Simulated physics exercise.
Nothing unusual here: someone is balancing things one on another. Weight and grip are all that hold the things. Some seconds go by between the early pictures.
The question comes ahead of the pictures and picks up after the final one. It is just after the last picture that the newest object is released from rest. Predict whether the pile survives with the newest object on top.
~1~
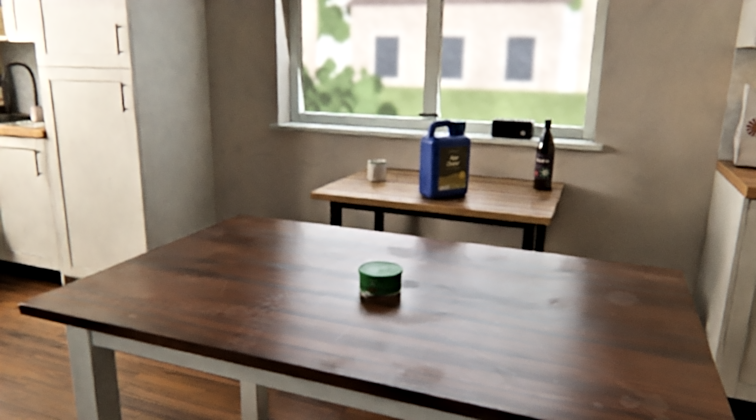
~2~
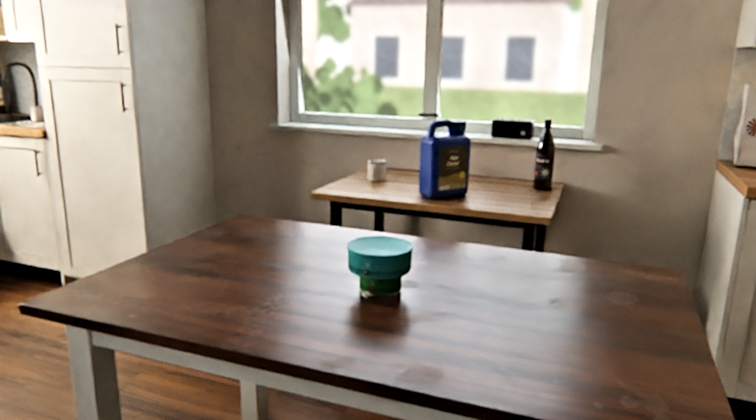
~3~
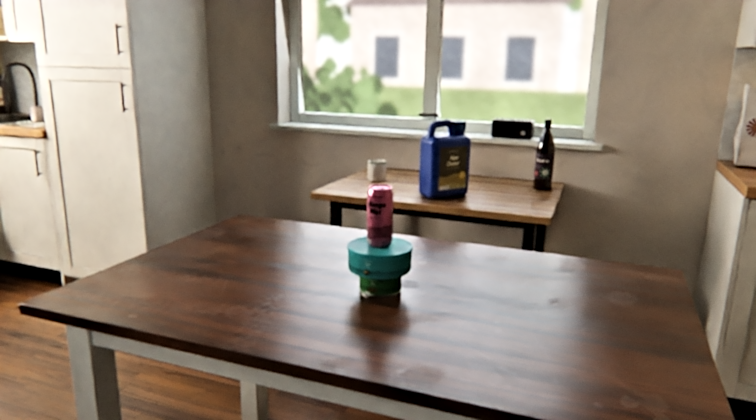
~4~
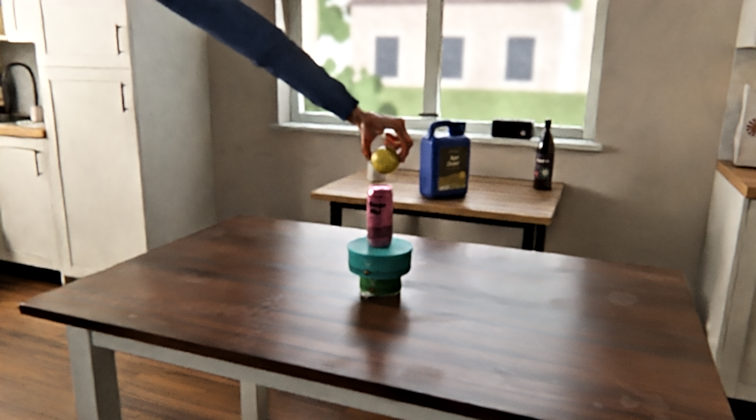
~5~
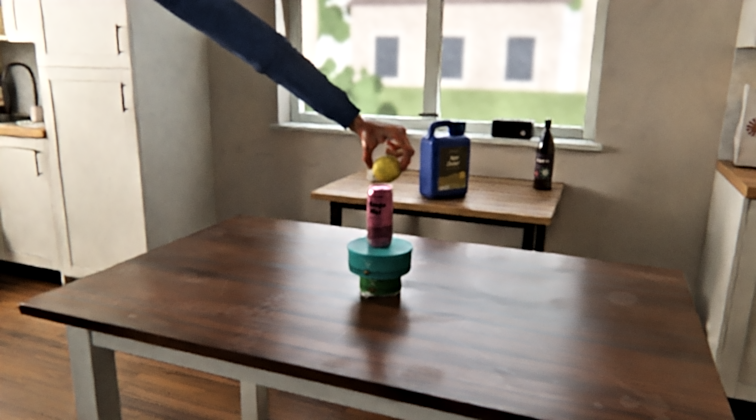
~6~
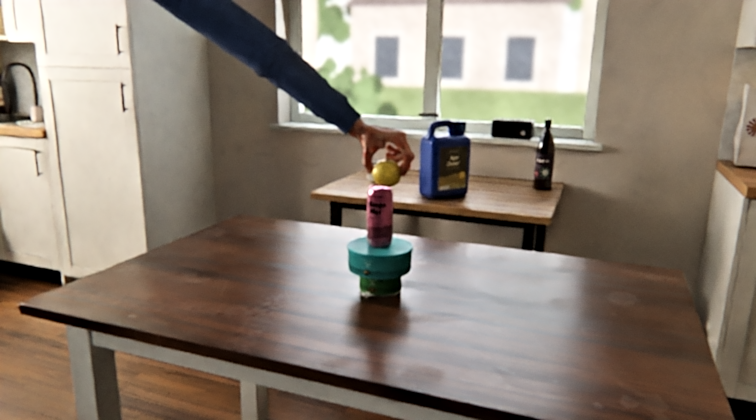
It stays put.
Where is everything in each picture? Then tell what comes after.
The last thing is not in view yet, in the first frame.
The last thing is not in view yet; turquoise tub (380, 257), in the second frame.
The last thing is not in view yet, in the third frame.
On its way; yellow apple (386, 160); pink can (380, 216), in the fourth frame.
On its way; yellow apple (387, 169); turquoise tub (380, 257), in the fifth frame.
Set down, still held; yellow apple (387, 173), in the sixth frame.
Then, 0.20 s past the last view, nothing moves.
Then, 0.50 s past the last view, yellow apple resting near (387, 174).
Finally, all 4 still in place. Final places as the last picture's camera would see them, yellow apple near (387, 174). The pile holds.
